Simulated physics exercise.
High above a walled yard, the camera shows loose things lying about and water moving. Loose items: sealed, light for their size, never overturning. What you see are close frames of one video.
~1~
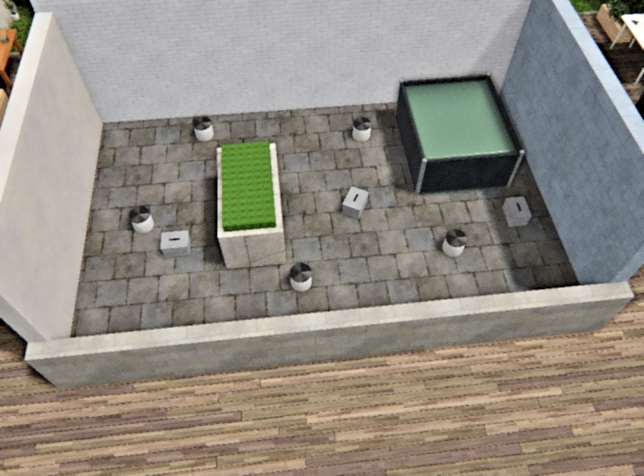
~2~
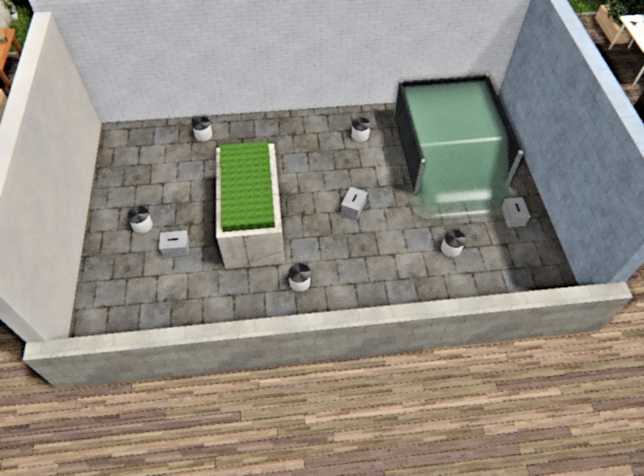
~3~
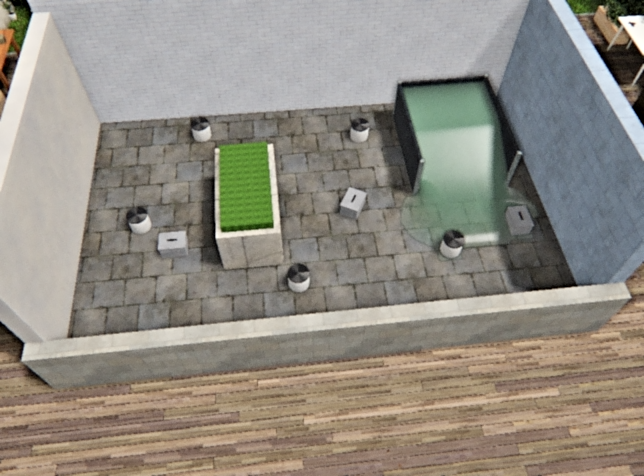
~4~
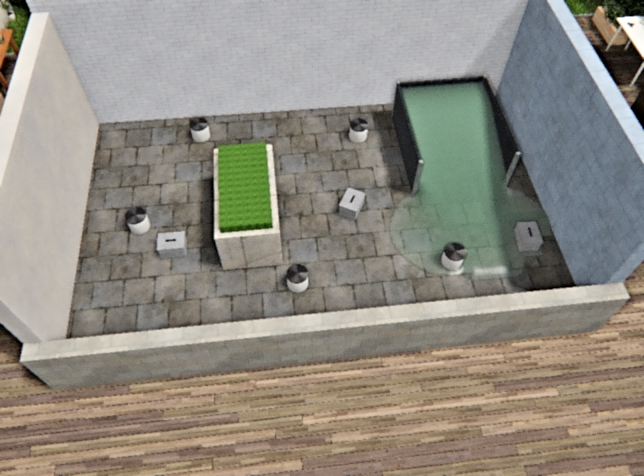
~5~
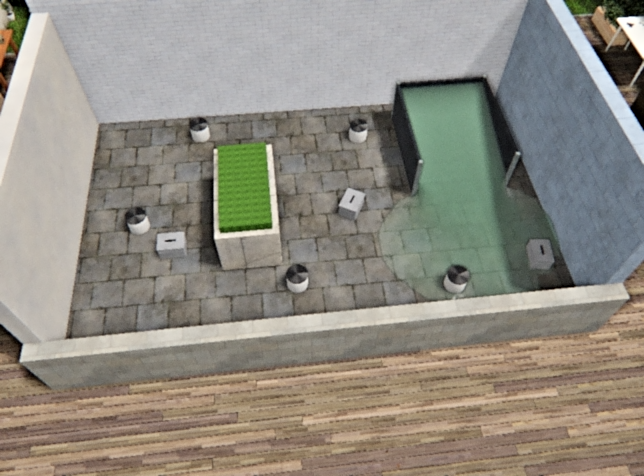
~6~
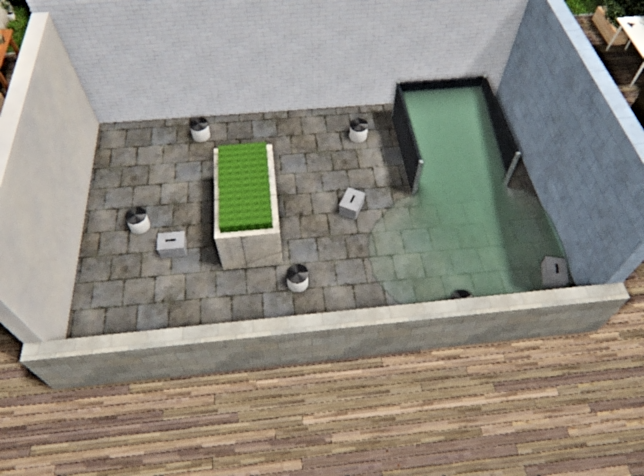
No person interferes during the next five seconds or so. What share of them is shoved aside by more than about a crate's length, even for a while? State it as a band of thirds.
It falls in the band from one to two thirds.
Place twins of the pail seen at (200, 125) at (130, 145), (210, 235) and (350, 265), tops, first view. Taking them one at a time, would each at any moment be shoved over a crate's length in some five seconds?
Twin one: Barely shifts; twin two: Barely shifts; twin three: Slides well clear.
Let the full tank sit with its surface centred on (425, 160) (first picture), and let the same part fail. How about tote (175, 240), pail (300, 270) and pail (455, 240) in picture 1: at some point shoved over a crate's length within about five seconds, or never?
Well, the first one didn't get far, the second got driven a long way, and the third got driven a long way.
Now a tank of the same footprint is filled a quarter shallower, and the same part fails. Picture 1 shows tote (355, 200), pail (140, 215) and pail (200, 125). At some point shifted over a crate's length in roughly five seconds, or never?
First: Falls short; second: Falls short; third: Falls short.
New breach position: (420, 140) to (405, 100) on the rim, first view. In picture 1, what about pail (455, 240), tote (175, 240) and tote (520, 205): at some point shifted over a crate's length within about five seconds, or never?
Here's my take, in sequence: Fails to go that far, fails to go that far, and fails to go that far.
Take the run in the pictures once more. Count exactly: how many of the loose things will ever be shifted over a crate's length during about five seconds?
Result - 4.
A moment on, 2 of 8 are well off their spots; 2 afloat.
Next, 2 of 8 are well off their spots; 2 afloat.
Later, 2 of 8 are well off their spots; 3 afloat.
In the end, 3 of 8 are well off their spots, and 4 have been at some point; 3 afloat.
